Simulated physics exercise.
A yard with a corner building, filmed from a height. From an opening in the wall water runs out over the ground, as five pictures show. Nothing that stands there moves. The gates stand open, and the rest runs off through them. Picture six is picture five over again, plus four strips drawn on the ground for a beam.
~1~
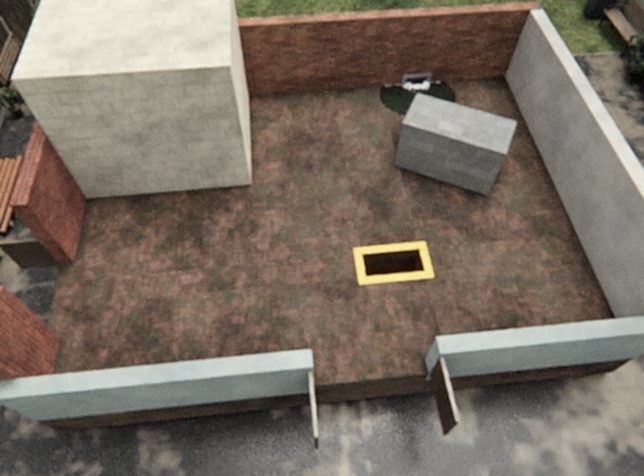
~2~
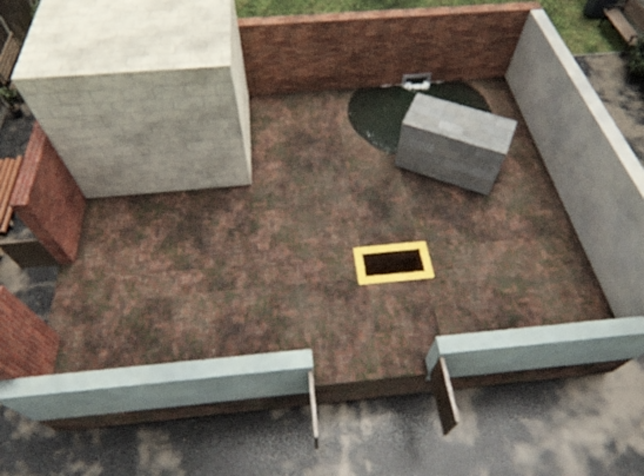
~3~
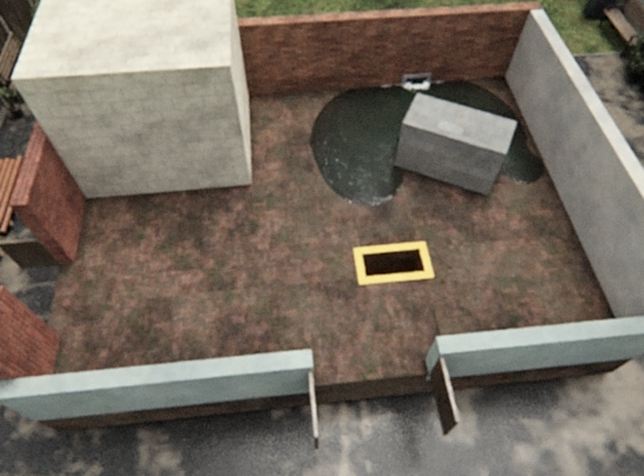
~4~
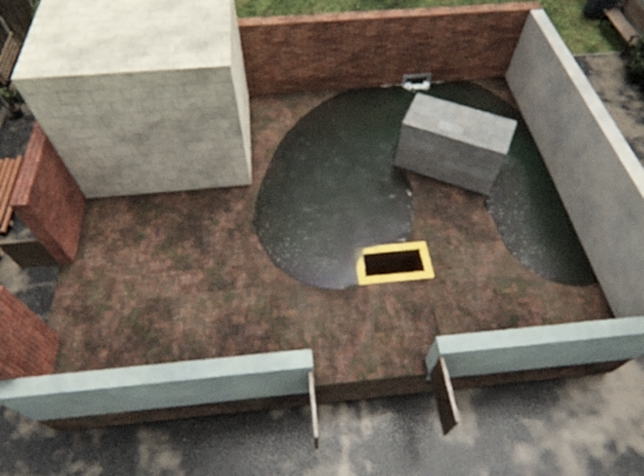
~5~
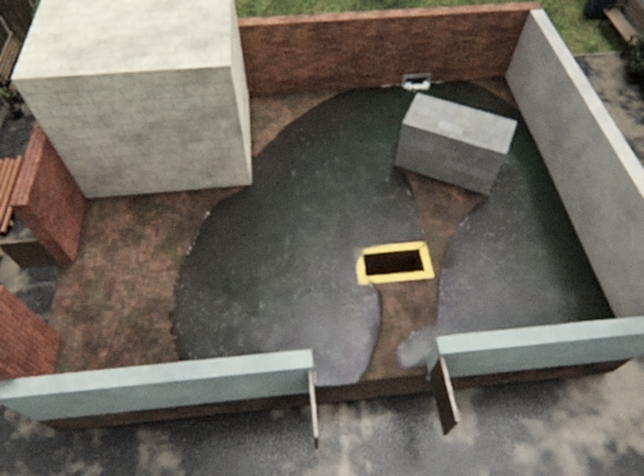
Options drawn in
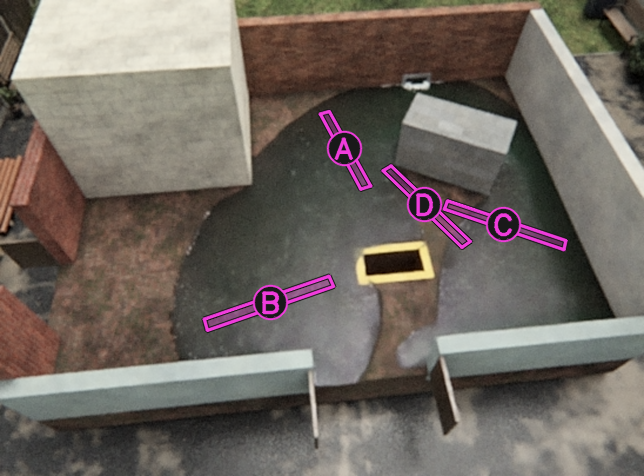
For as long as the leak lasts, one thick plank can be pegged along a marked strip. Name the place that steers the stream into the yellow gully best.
Position A.
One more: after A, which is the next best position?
It is C.
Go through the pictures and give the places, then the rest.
Outfall at (416, 79); yellow gully at (393, 263); open gate at (67, 298); open gate at (369, 364); 3 % of the ground under water, visible out to (391, 106); yellow gully still dry, in the first frame.
In the second frame, 11 % of the ground under water, visible out to (365, 134); yellow gully still dry.
In the third frame, 20 % of the ground under water, visible out to (372, 202); yellow gully still dry.
In the fourth frame, 38 % of the ground under water, visible out to (284, 268); yellow gully still dry.
In the fifth frame, 63 % of the ground under water, visible out to (183, 329); yellow gully taking water.
In magenta, A from (324, 112) to (365, 187); B from (205, 324) to (331, 281); C from (445, 205) to (564, 245); D from (387, 168) to (466, 244).
With A, about 26 % of the stream goes into the yellow gully, about 67 % out by the gates.
With B, about 9 % of the stream goes into the yellow gully, about 90 % out by the gates.
With C, about 18 % of the stream goes into the yellow gully, about 80 % out by the gates.
With D, about 6 % of the stream goes into the yellow gully, about 92 % out by the gates.
